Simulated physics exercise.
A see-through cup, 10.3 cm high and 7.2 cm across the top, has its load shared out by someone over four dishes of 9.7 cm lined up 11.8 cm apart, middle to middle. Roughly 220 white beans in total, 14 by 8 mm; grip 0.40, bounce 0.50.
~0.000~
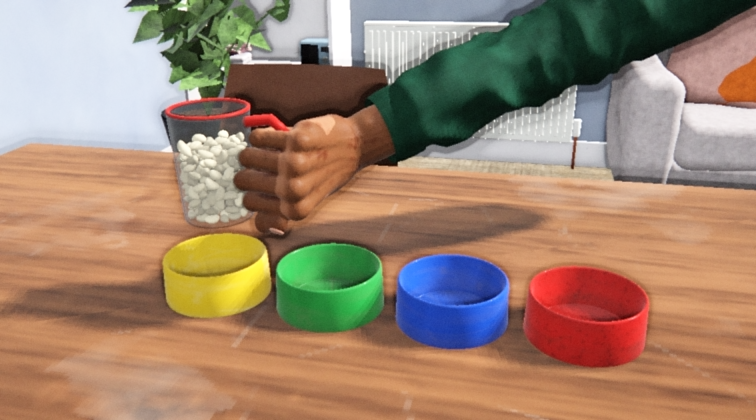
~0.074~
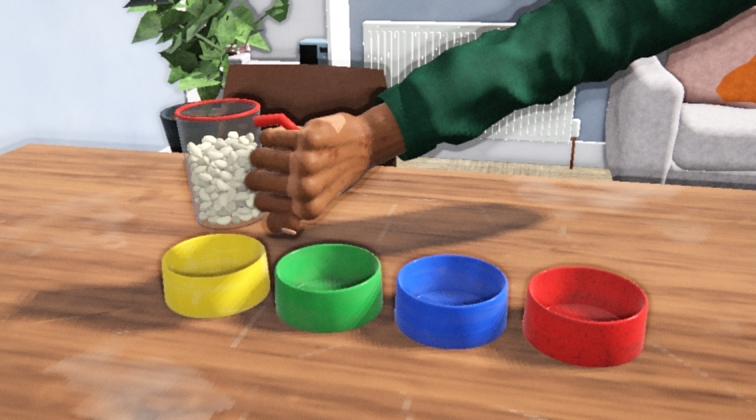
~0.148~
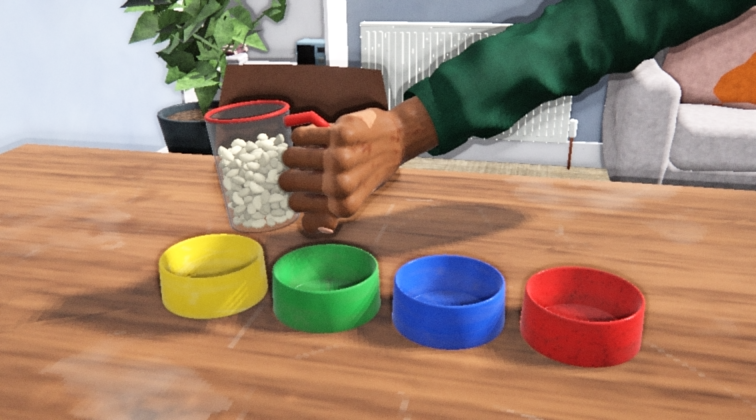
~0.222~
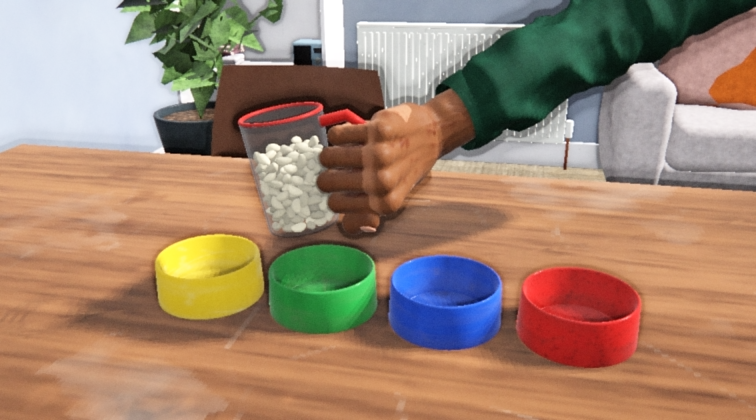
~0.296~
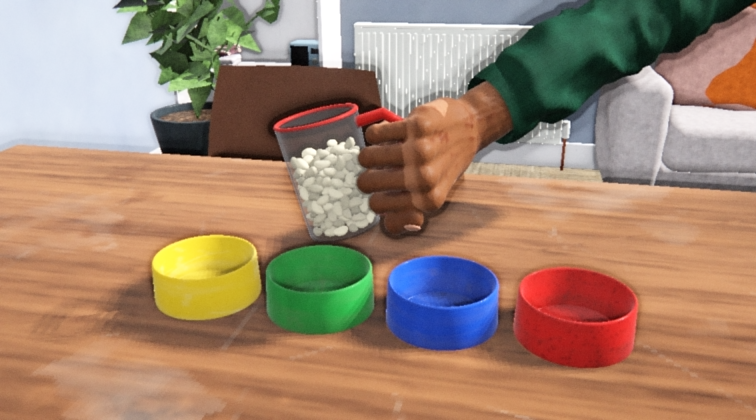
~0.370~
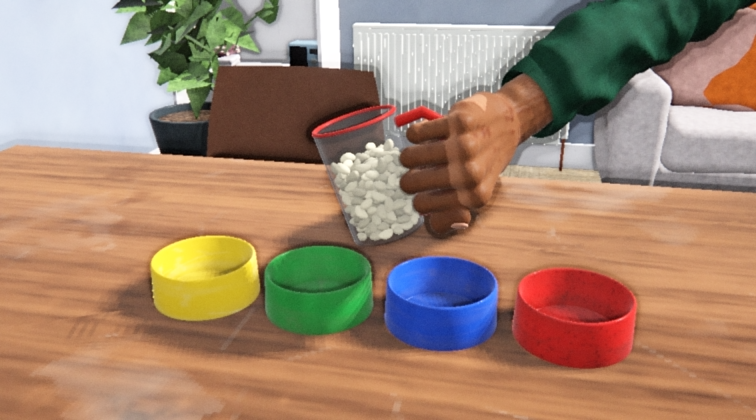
Living room table, a hand carrying a clear cup of white beans rightward behind four coloured dishes while gradually tilting it.
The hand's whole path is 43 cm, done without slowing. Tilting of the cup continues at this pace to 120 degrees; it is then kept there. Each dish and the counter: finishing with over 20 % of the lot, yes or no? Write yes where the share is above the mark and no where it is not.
Red: Yes, blue: No, green: No, yellow: No, counter: No.
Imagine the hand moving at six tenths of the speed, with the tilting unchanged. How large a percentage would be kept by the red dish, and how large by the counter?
Shares - red 100, counter 0.
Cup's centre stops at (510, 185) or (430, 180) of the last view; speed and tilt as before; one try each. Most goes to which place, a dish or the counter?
Blue; green.
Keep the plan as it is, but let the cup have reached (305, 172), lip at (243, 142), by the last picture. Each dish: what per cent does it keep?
Red 100; blue 0; green 0; yellow 0.
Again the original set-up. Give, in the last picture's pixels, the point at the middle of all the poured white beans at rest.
About (576, 312).
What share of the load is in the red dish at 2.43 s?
I'd say around 90 per cent.
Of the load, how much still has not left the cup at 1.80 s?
Roughly 100 per cent, I'd say.
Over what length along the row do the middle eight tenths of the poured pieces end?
About 5 cm.
After 1.23 s, tilt 65 degrees; cup holds 100 %.
After 1.80 s, tilt 97 degrees; cup holds 100 %.
After 2.43 s, tilt 120 degrees; cup holds 10 %, red 90 %.
By 3.0 s all is still; red 100 %, blue 0 %, green 0 %, yellow 0 %, counter 0 %.
